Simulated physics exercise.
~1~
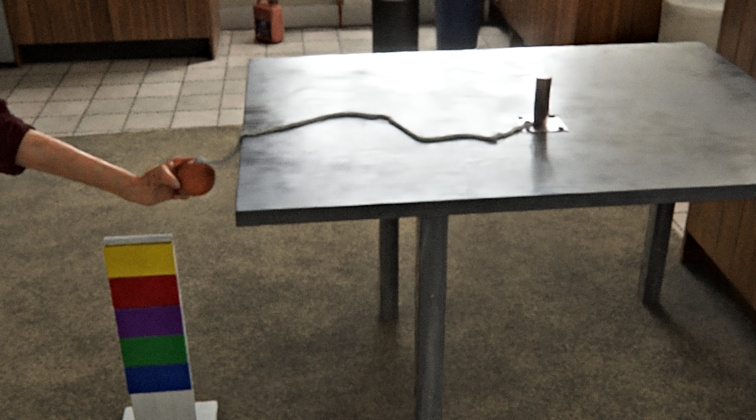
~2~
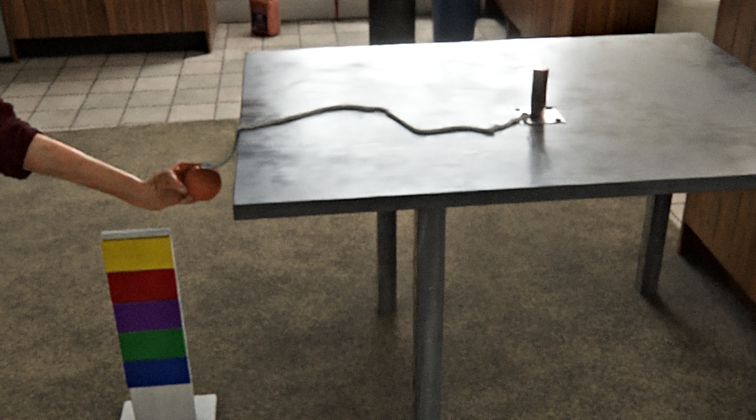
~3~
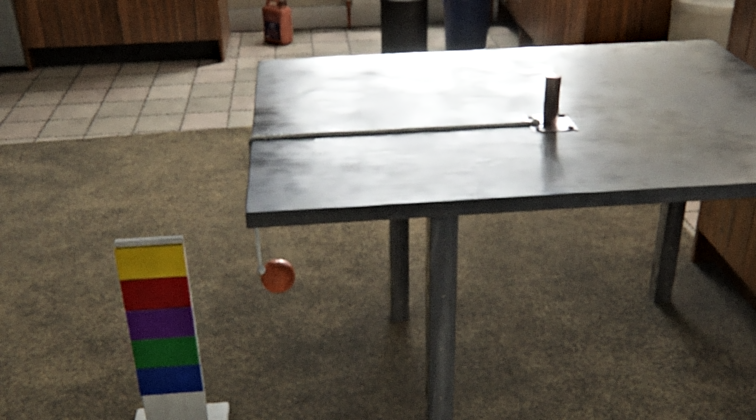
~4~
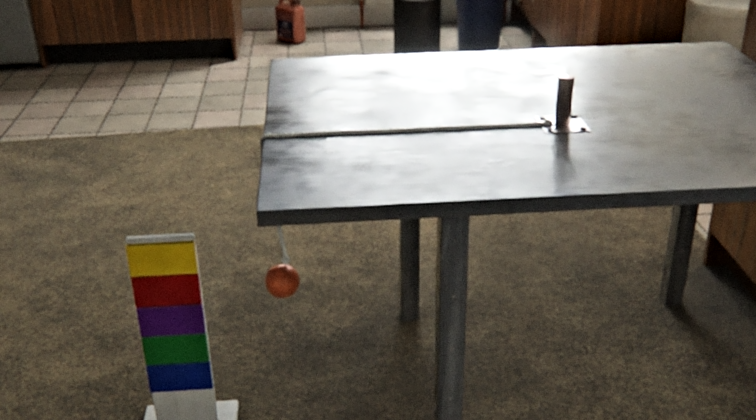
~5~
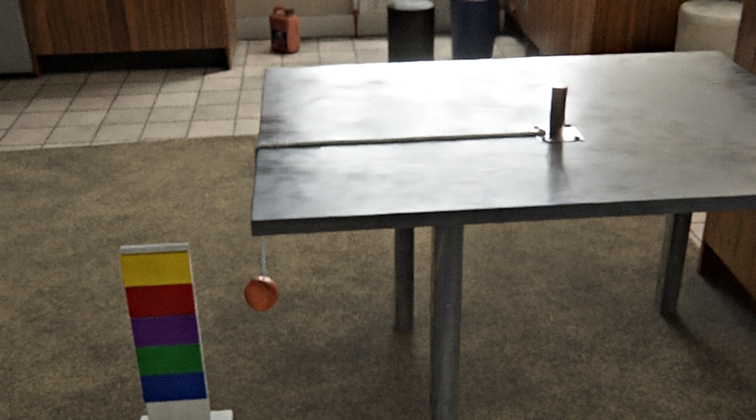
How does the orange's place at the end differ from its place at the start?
At the start the orange is held by a hand out to the left of the table, higher than the top of the banded board. At the end it hangs on the cord lower down and farther right, just below the table's left edge and level with the red band.
To begin with, a hand reaching in from the left holds an orange just off the left edge of a metal table, while a slack cord lies in loose curves between it and a post fixed to a plate. The hand lets go, and the orange shifts slightly right and down. It drops below the tabletop, pulling the cord straight across the table. Hanging from the edge, it sways a little beside an upright board of coloured bands. It ends hanging under the edge, its centre level with the red band.
